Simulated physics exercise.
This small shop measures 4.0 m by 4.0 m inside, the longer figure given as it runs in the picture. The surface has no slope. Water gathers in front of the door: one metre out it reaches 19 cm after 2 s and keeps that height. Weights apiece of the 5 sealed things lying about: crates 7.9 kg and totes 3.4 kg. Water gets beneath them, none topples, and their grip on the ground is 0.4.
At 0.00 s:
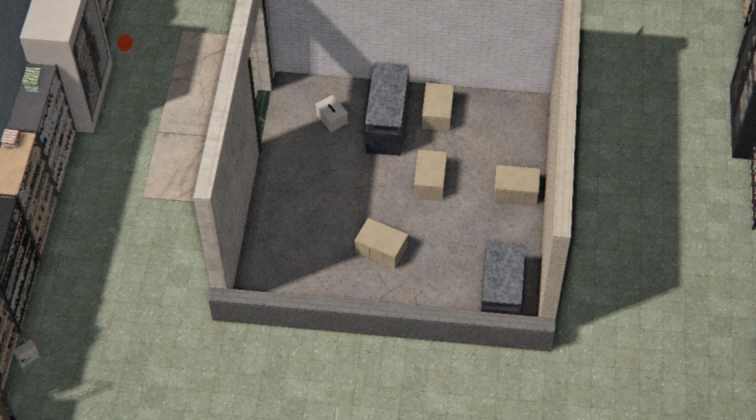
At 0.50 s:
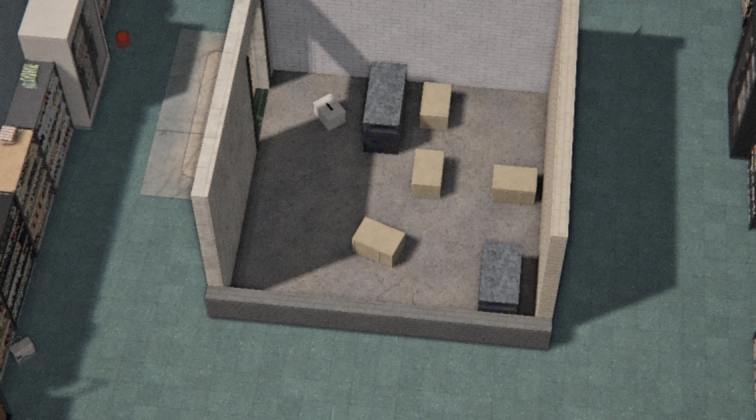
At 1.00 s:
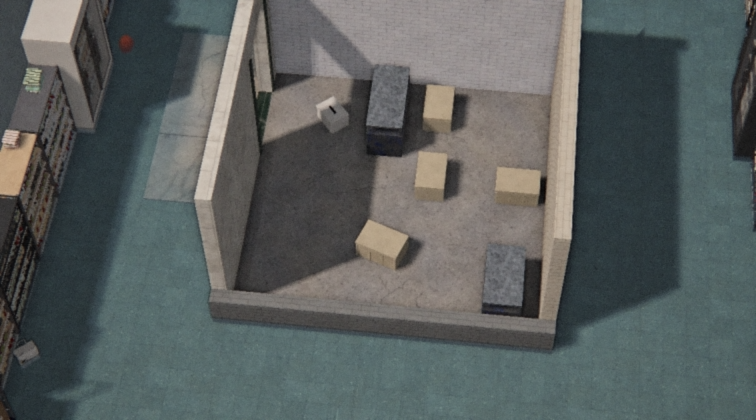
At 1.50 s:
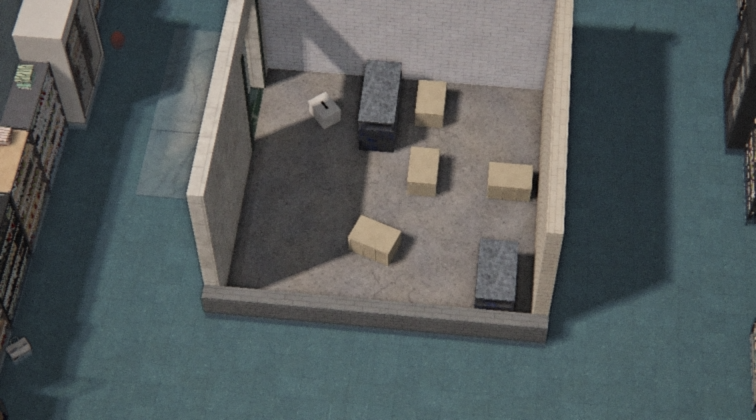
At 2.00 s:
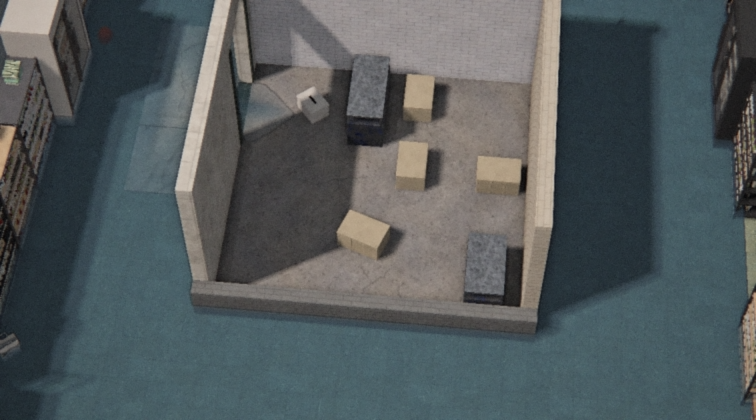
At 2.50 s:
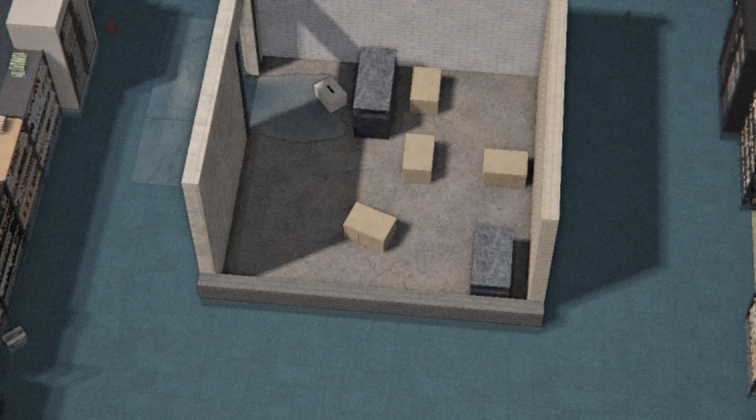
To begin with, a roofless room with tan boxes and dark units stands dry while the green tiled ground outside turns blue-green under murky water. Water then enters through the left doorway and spreads over the nearby floor, and the small white container there shifts right and turns; the tan boxes stay put.
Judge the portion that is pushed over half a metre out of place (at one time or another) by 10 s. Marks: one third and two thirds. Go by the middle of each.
That comes to between one and two thirds.
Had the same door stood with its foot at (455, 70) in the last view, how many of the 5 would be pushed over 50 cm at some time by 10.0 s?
Then 4.
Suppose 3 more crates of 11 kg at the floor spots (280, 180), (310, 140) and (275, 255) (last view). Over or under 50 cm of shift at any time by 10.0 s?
In turn: Less, over, under.
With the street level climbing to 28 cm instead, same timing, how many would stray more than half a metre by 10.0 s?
Then 5.
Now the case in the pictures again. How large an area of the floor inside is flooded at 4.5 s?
About 8.0 m2.
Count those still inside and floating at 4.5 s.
At that moment 1.
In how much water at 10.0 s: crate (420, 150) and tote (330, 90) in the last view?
About 5 and 9 cm.
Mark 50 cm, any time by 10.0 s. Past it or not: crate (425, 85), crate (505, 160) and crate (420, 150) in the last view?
In that order: Short of it, short of it, under.
After 3.5 s 1 of 5 are over 50 cm from their spots; 1 afloat.
After 4.5 s 1 of 5 are over 50 cm from their spots; 1 afloat.
After 7.0 s 2 of 5 are over 50 cm from their spots; 2 afloat.
After 10.0 s 2 of 5 are over 50 cm from their spots, and 2 have been at some point; 4 afloat.
